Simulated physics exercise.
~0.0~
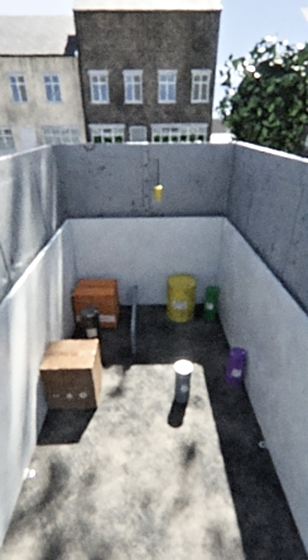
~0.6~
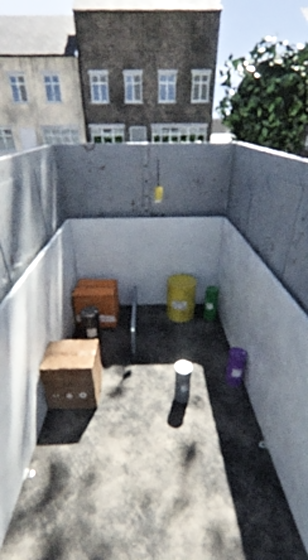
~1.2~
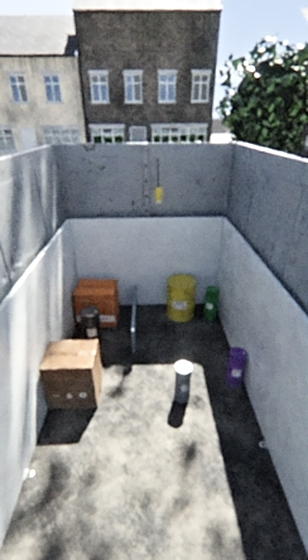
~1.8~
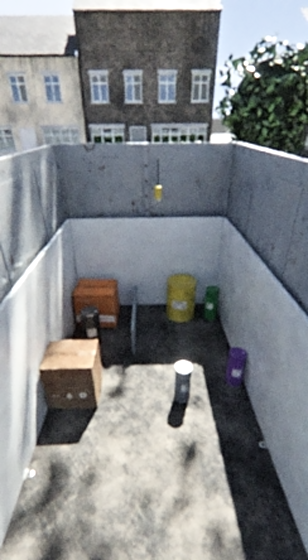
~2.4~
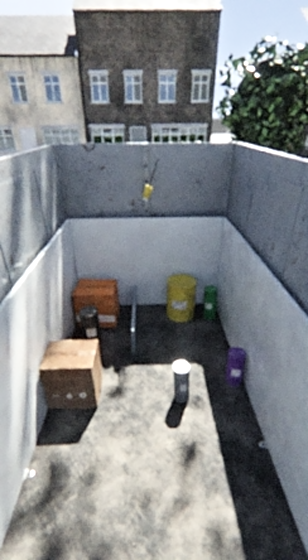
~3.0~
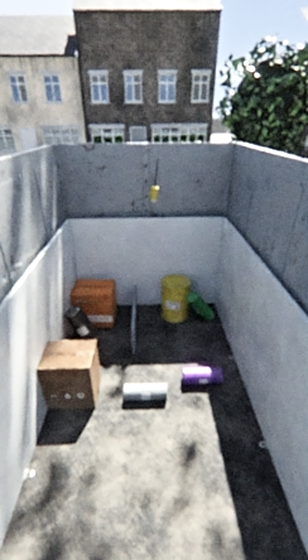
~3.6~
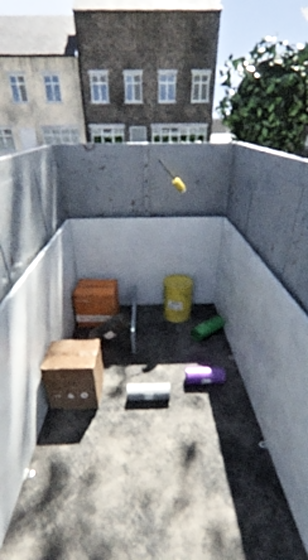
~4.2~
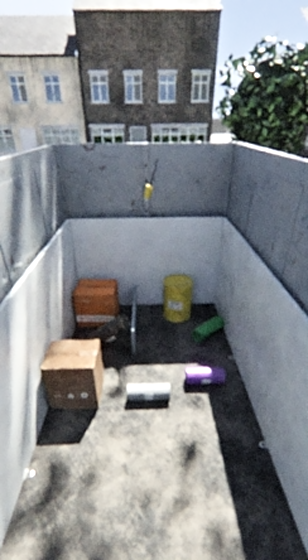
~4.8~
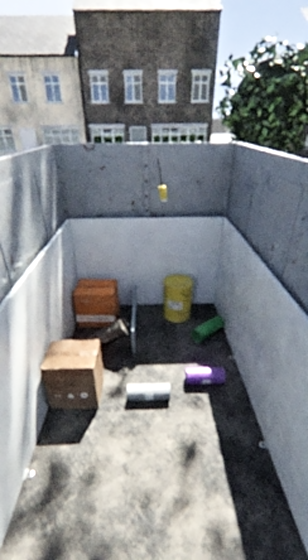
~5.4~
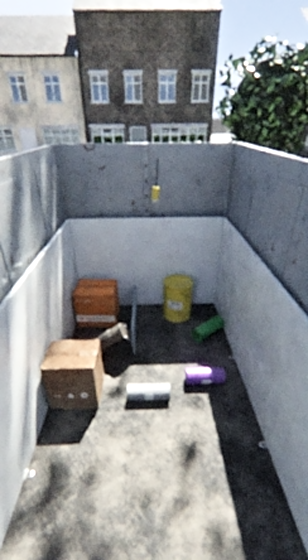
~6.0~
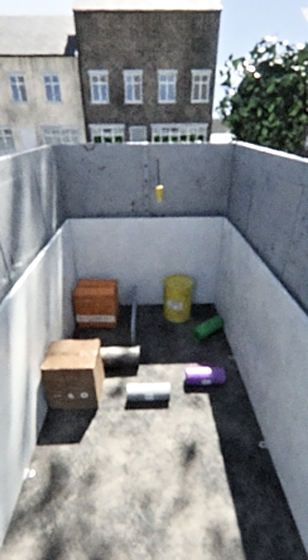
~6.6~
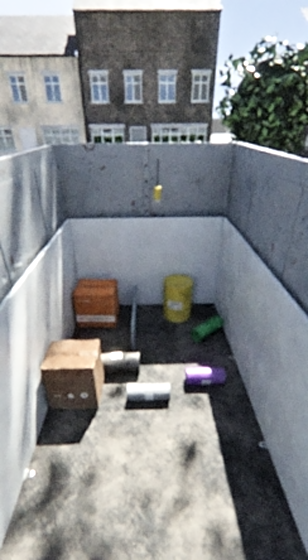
A brown box, an orange box and a yellow drum stayed upright in a walled bay while the grey, purple and green canisters toppled; the black canister leaned left, then tipped right, and all four canisters ended on their sides.
